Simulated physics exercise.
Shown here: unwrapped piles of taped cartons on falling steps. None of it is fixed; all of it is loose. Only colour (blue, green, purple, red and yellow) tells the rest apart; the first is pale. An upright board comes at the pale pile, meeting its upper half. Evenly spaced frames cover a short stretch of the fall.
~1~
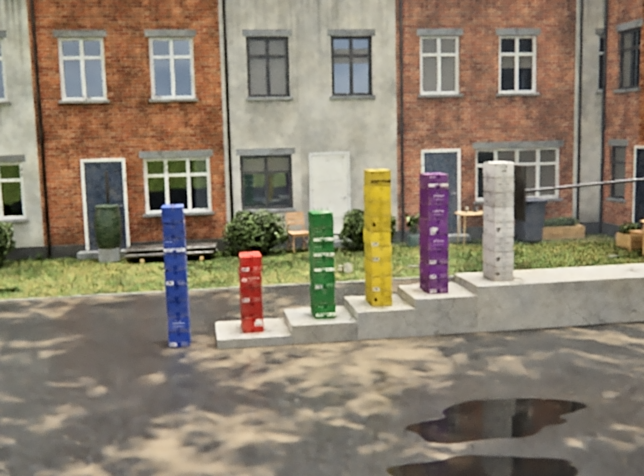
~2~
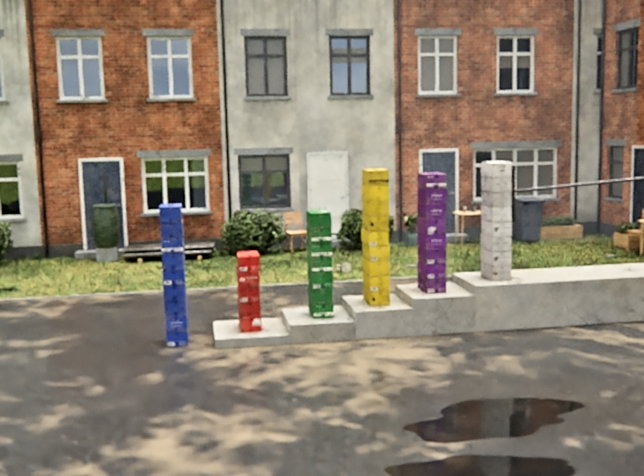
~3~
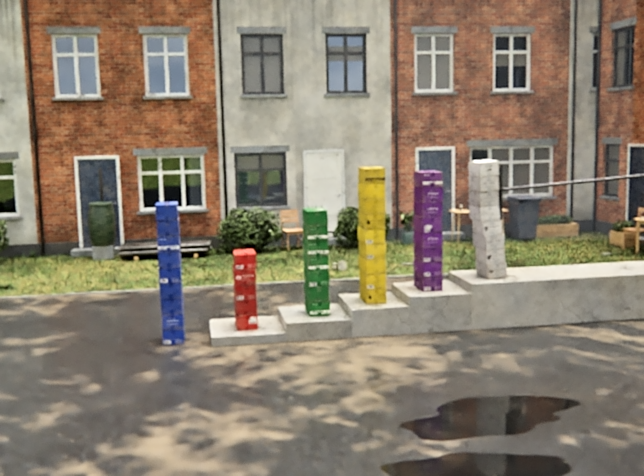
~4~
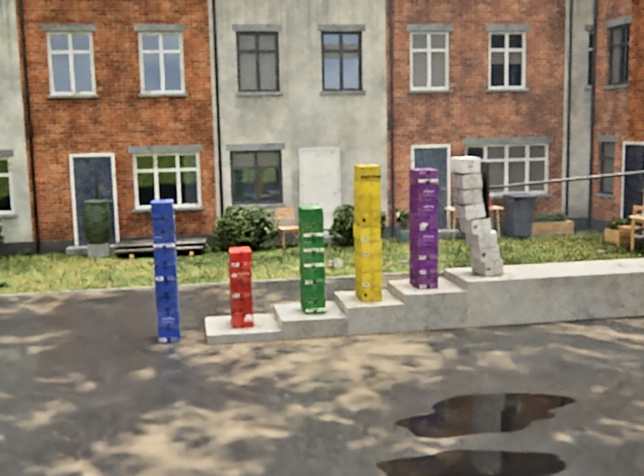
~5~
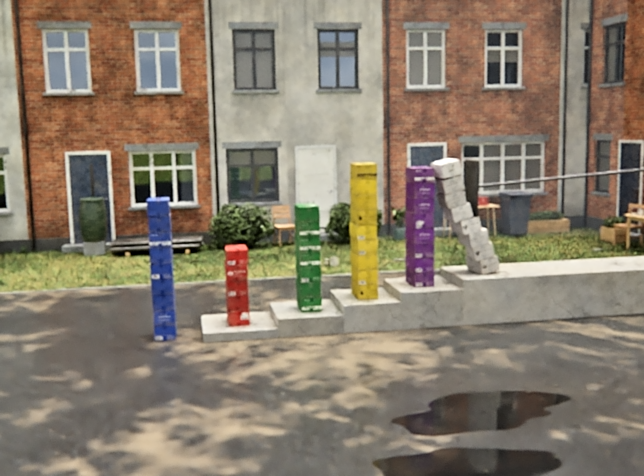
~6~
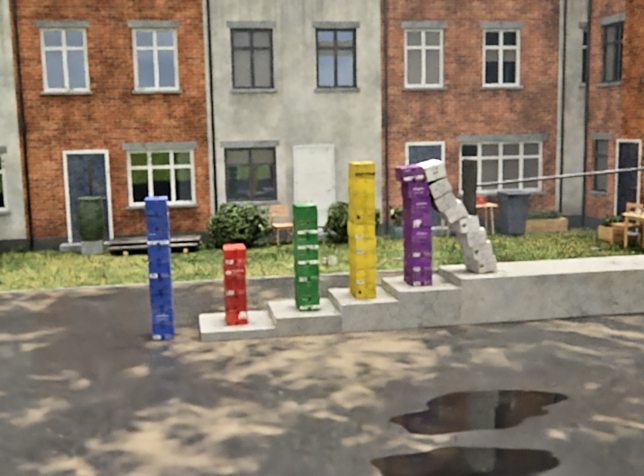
Pale stack of cartons buckling and leaning left against the purple stack, nudging its top, beside yellow, green, red and blue stacks.
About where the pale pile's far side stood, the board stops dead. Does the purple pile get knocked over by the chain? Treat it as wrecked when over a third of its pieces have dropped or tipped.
Yes.
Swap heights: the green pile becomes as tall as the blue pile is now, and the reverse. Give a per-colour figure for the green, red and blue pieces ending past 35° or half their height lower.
It works out to green 8, then red 5, then blue 6.
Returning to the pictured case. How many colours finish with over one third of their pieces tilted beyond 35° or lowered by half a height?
5.
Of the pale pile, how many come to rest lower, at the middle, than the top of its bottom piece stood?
Total: 2.
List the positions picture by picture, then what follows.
In the first picture (each place is the centre of the face we see best; the camera pans a little), board (525, 186) not yet touching; top purple carton (438, 182); top yellow carton (381, 178); the others all in place.
Board (514, 186) not yet touching; top purple carton (436, 182), in the second picture.
Board (502, 184) pushing, top of the pale pile leaning barely; top purple carton (433, 180); the others all in place, in the third picture.
Board (488, 183) pushing; top purple carton (428, 177); the others all in place, in the fourth picture.
Board (478, 181) stopped, top of the pale pile leaning a little; top purple carton (424, 176); the others all in place, in the fifth picture.
Board (476, 180) stopped, top of the pale pile leaning a little; top purple carton (414, 175) tilted barely; top yellow carton (365, 171); 2 have shifted, in the sixth picture.
Just after the last frame, 4 of the pale pile down; 6 of the 8 purple cartons down (7 of 38 in all colours); top purple carton tilted a little, about its own height lower; top yellow carton tilted clearly, half its height lower.
A moment on, 4 of the pale pile down; 6 of the 8 purple cartons down (24 of 38 in all colours); top purple carton tilted steeply, some six heights lower; top yellow carton on its side.
When it is over, 4 of the pale pile down; 6 of the 8 purple cartons down (33 of 38 in all colours); top purple carton tilted steeply, some six heights lower; top blue carton upside down. In pixels of the last frame, middles, top purple carton near (352, 258).
